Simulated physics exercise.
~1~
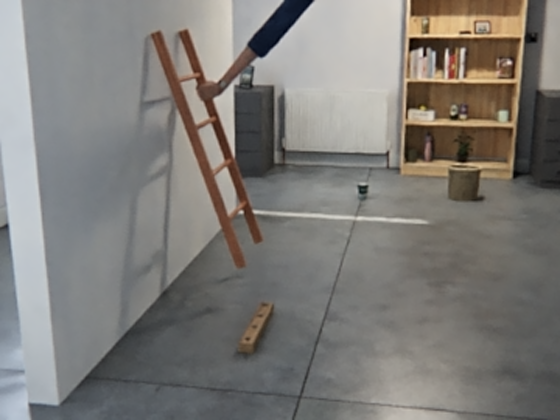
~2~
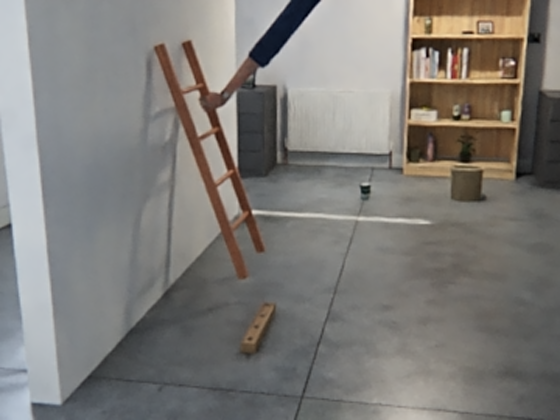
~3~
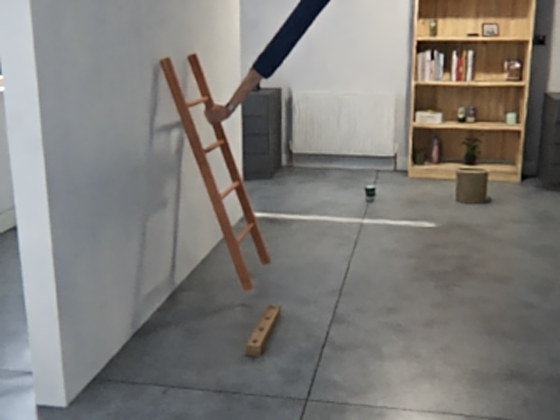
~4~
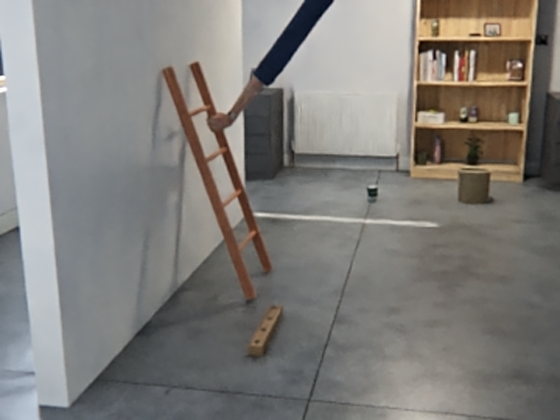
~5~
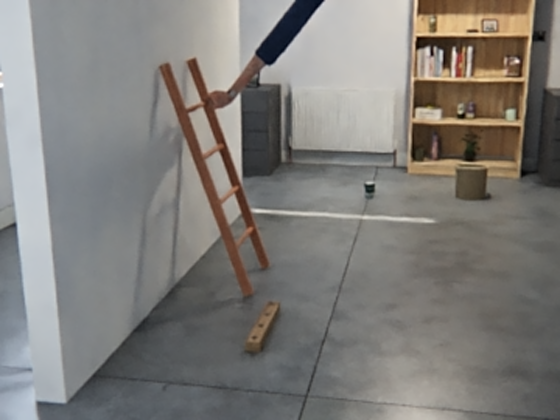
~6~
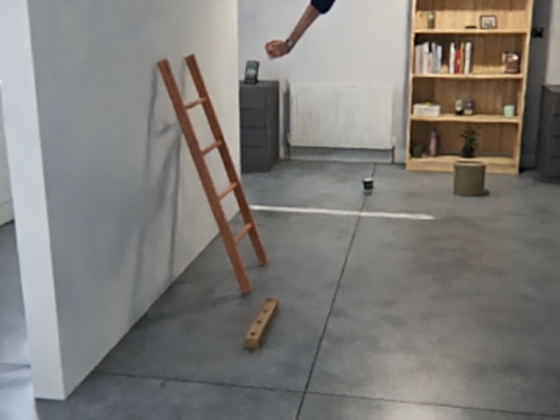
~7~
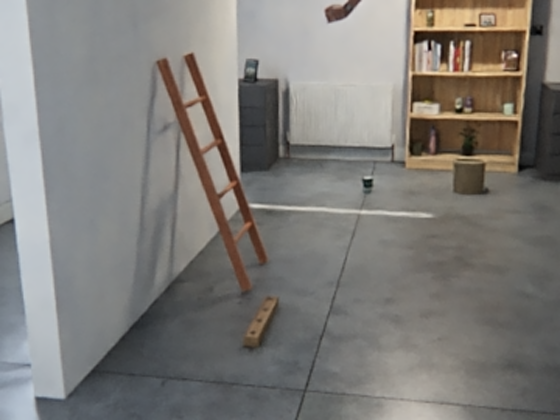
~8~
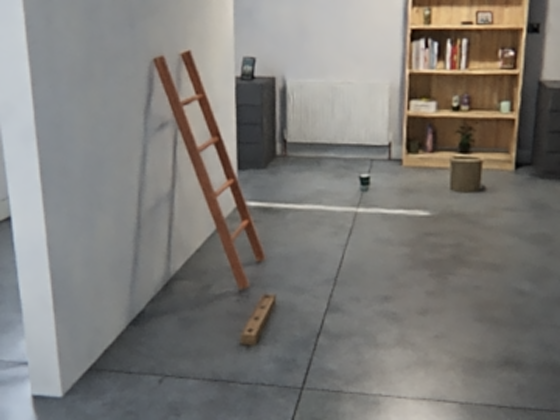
In a room with a smooth grey floor, seen from slightly above by a gently swaying camera, a pale wall stands on the left. Dark drawers, a white radiator and a wooden bookshelf line the back, with a pot near the shelf. A dark-sleeved arm reaches in from the top, holding an orange ladder beside the wall, above a short wooden strip on the floor. The hand lowers the ladder until its feet rest near the strip and its top leans on the wall. The hand lets go and withdraws upward out of view, and the ladder stays leaning, still.
